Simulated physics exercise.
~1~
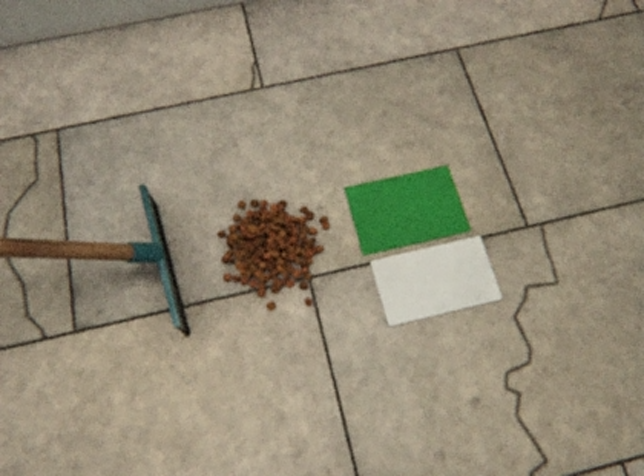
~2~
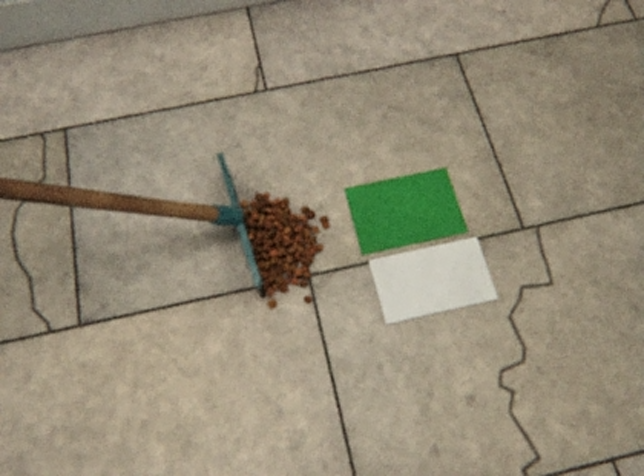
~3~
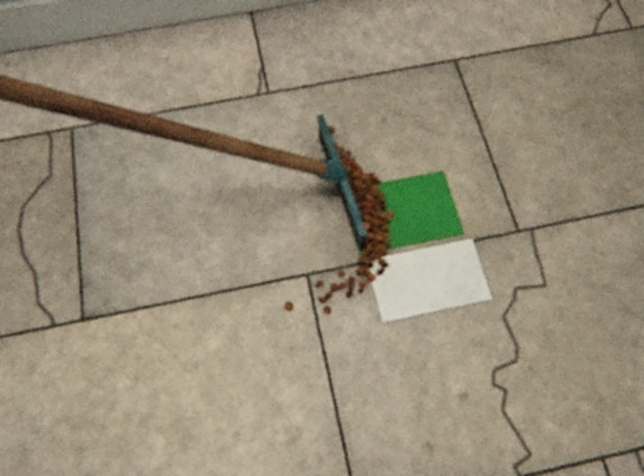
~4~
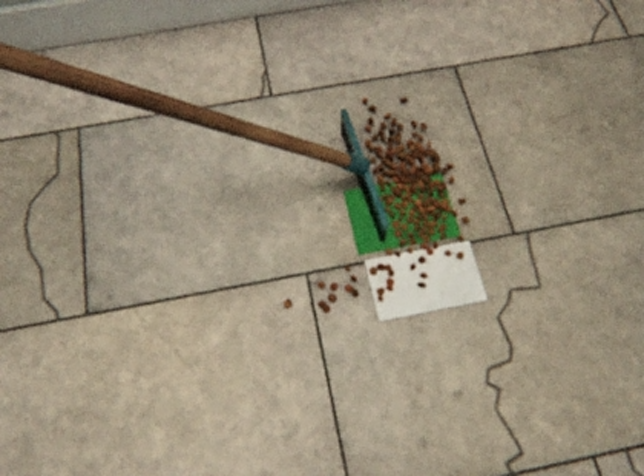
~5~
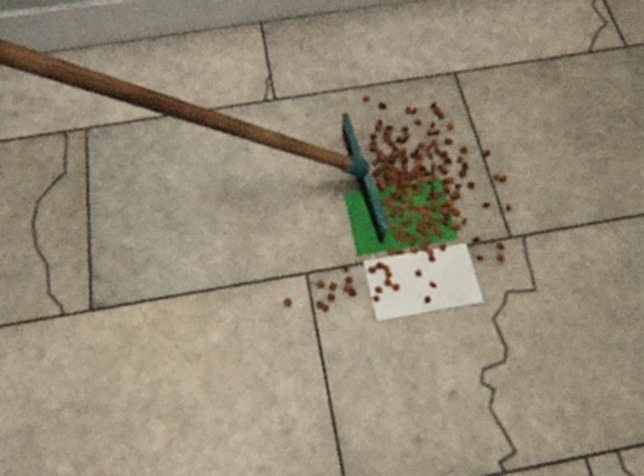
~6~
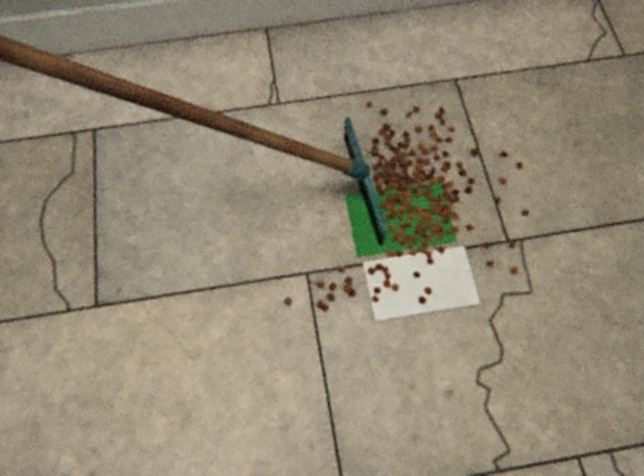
The video shows a teal squeegee with a wooden handle pushing a pile of brown kibble rightward across grey paving tiles towards green and white mats. The squeegee stops over the green mat, and the pieces spread out ahead, ending scattered over both mats and the surrounding tiles.
